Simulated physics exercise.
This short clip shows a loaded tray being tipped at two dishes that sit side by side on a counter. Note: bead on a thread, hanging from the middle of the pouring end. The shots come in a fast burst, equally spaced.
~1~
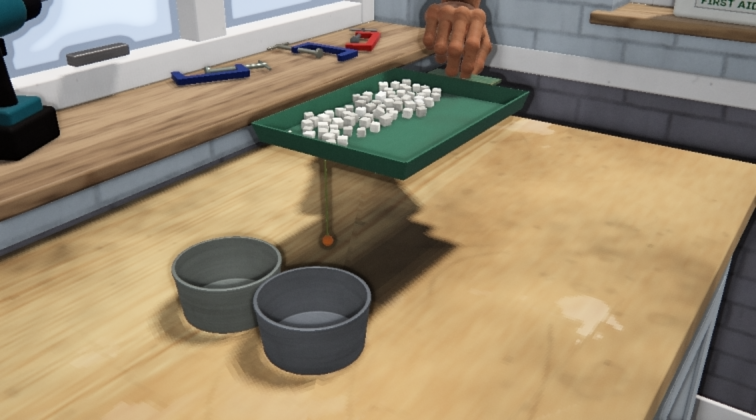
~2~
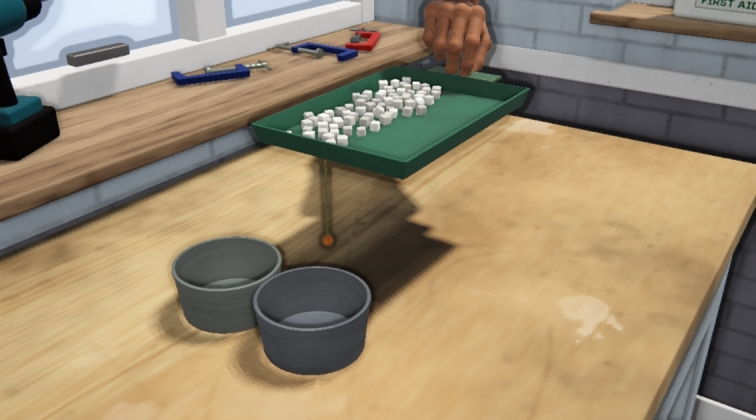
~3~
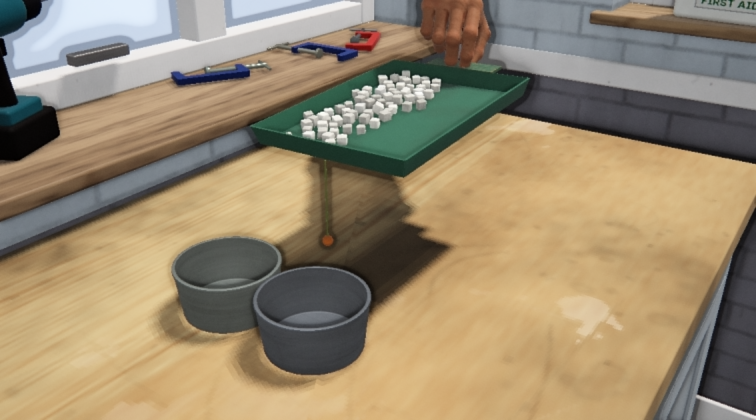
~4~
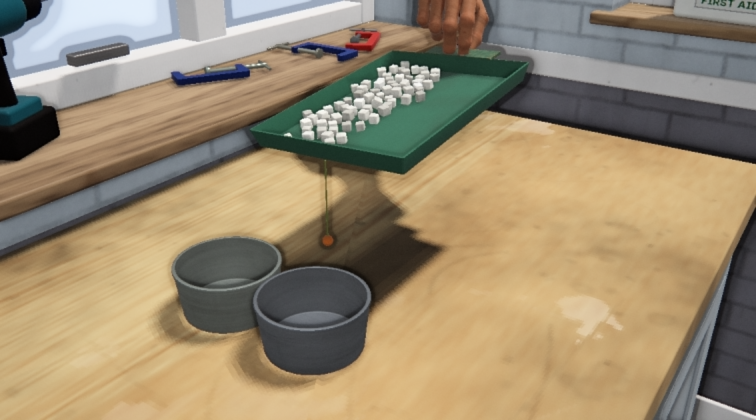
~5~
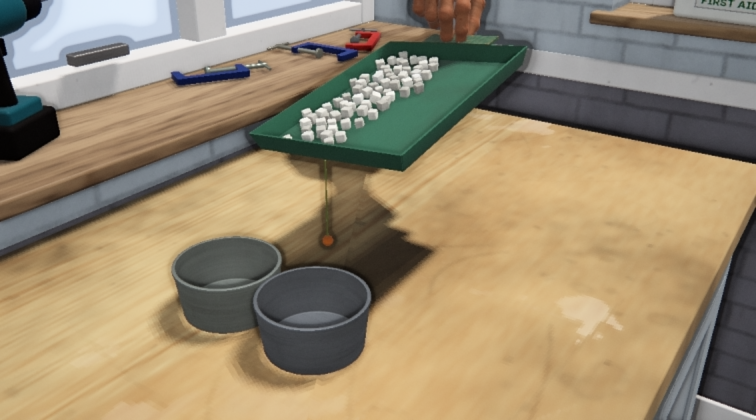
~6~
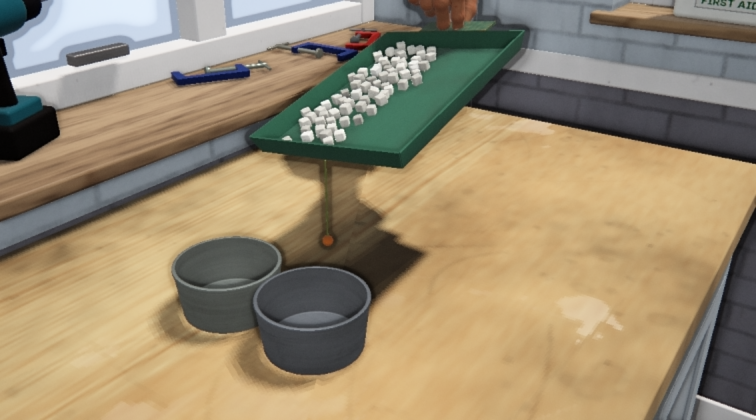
The clip opens on a hand holding a green tray of small white cubes nearly level above a wooden counter, with two empty grey dishes side by side below. The hand raises the far end, gradually tilting the tray toward its near left corner, while the cubes keep their places on it and the orange bead hangs still.
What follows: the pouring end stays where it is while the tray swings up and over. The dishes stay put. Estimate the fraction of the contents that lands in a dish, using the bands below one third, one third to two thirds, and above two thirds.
The fraction that lands in a dish is below one third.
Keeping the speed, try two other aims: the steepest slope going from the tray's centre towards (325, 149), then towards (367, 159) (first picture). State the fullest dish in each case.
Tries in order: The one to the left, the one to the right.
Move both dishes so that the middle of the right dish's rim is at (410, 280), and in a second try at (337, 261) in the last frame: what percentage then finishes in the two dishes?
20% for the first placement, 80% for the second.
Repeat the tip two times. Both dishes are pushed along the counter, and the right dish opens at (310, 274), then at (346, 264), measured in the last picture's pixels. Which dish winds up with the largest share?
Position 1 - the left-side one; position 2 - the left-side one.
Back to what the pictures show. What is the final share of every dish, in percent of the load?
The left dish keeps near 20 in a hundred, the right dish near 0 in a hundred.
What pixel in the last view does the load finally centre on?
I'd place the middle at about (241, 271).
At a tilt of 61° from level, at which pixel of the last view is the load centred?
I'd mark it close to (301, 106).
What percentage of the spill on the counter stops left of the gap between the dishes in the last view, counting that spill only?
Near 70 %.
Shortly afterwards, tray tipped steeply; all but a few on the tray; only a few in the air.
Next, tray tipped past a quarter turn; all but a few on the tray; only a few in the left dish; only a few outside both; only a few in the air.
Some moments later, tray tipped past a quarter turn; near a quarter in the left dish; the bulk outside both.
In the end, tray tipped past a quarter turn; none at all in the right dish; near a quarter in the left dish; the bulk outside both.
